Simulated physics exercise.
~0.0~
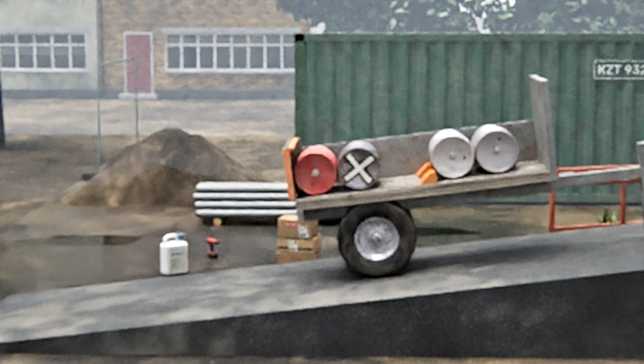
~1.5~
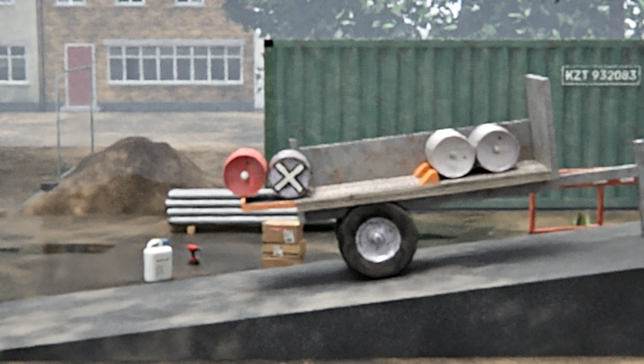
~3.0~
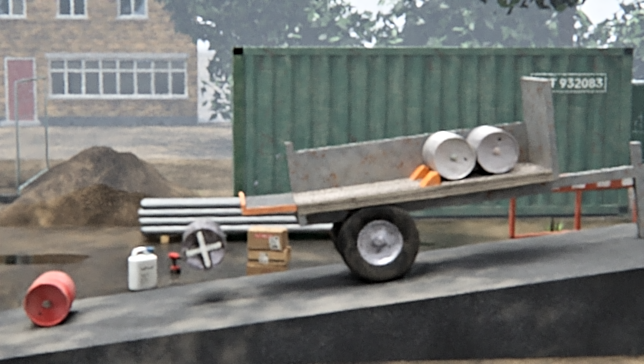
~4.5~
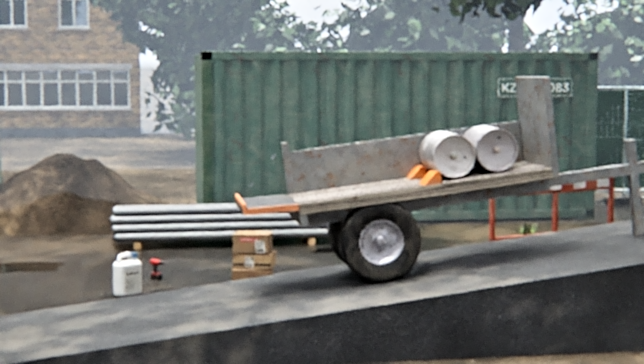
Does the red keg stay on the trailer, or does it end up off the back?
It ends up off the back. The red keg rolls left over the lowered tailgate, lands on the slope and is out of view by the end.
